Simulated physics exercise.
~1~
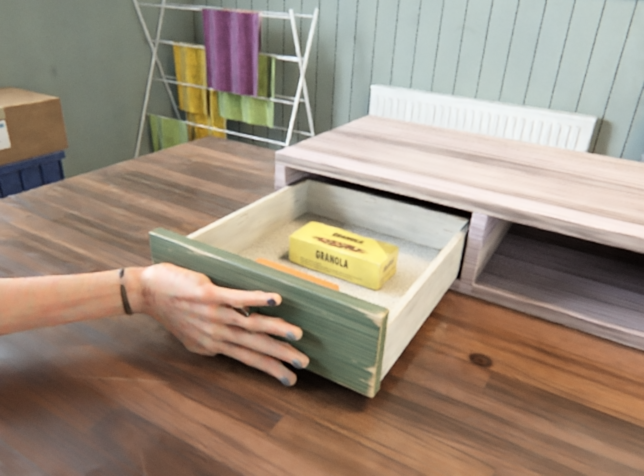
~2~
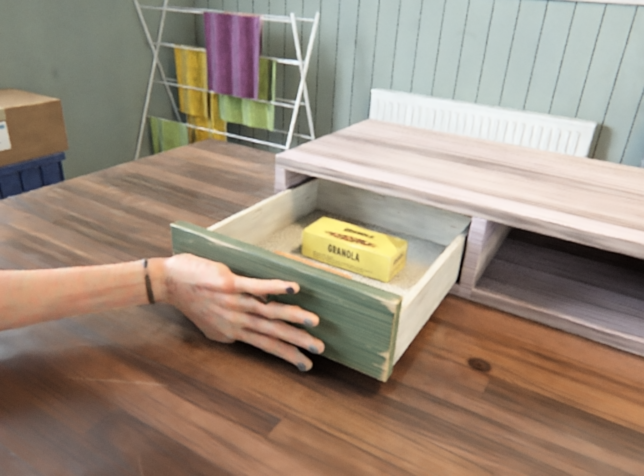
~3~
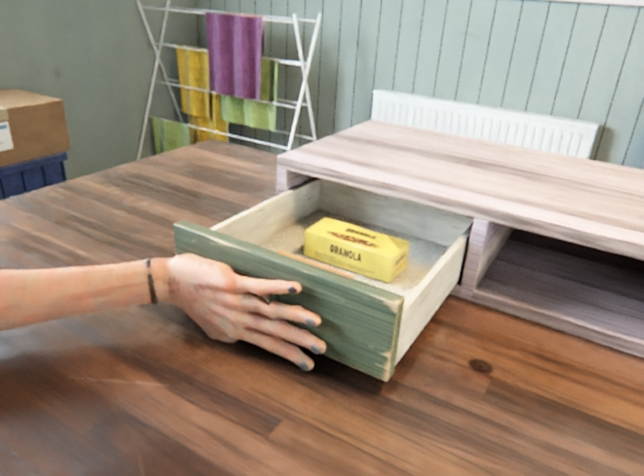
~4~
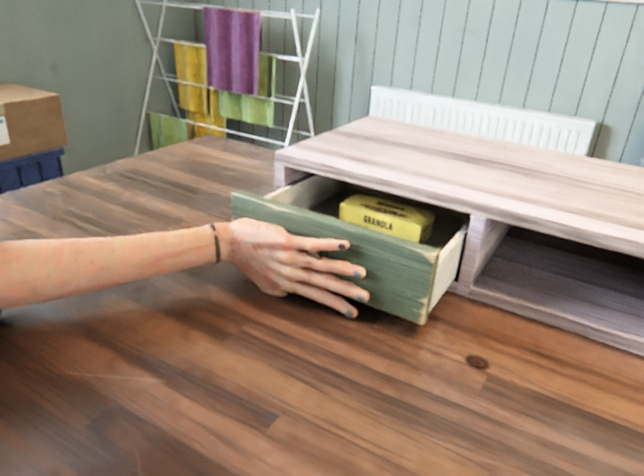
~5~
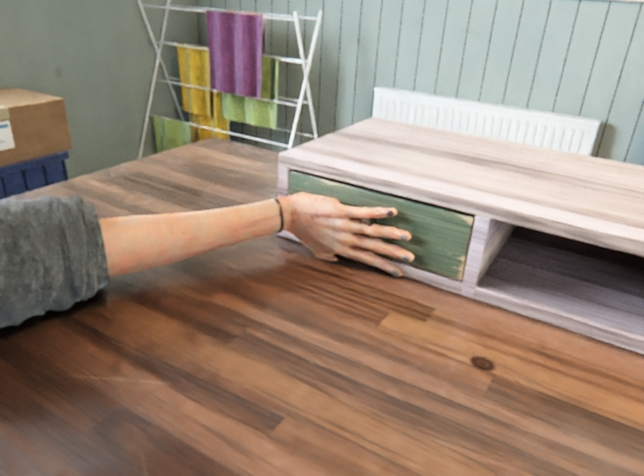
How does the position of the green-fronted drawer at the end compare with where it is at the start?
At the start the drawer sticks well out of the cabinet over the wooden surface. By the end it has moved up and to the right in the view and sits flush inside the cabinet.
